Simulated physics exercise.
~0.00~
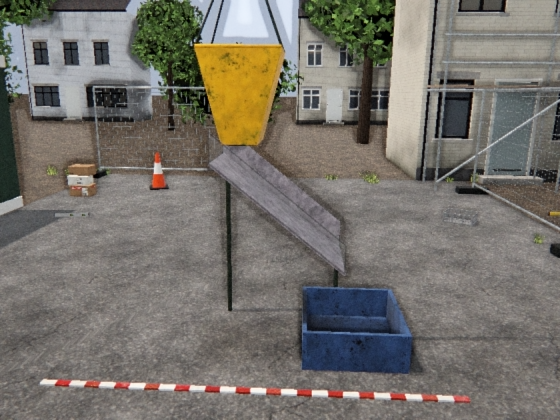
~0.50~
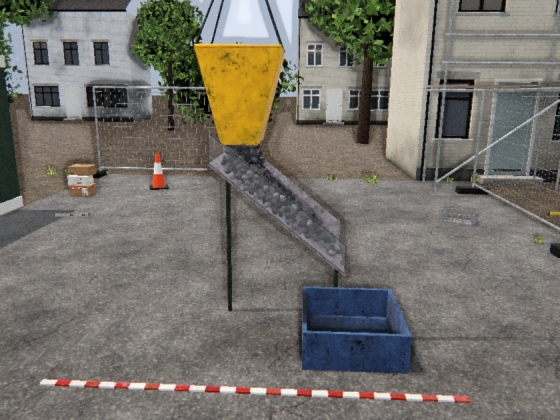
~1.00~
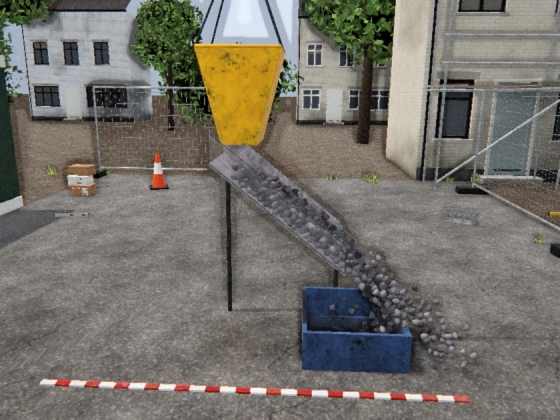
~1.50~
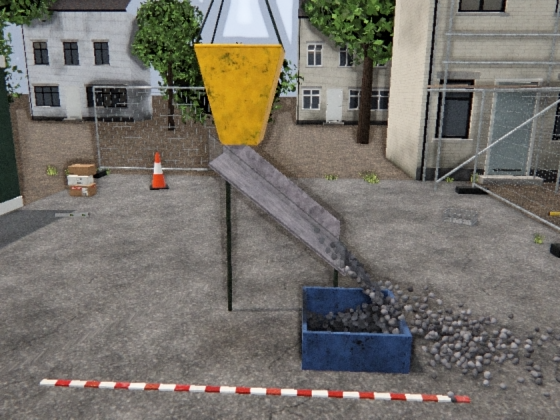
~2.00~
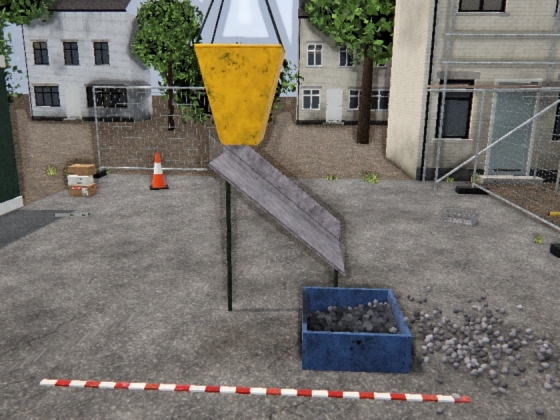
Paved yard with grey stones dropping from a yellow skip, sliding down a sloping chute and settling mostly in a blue bin, the rest scattered right.
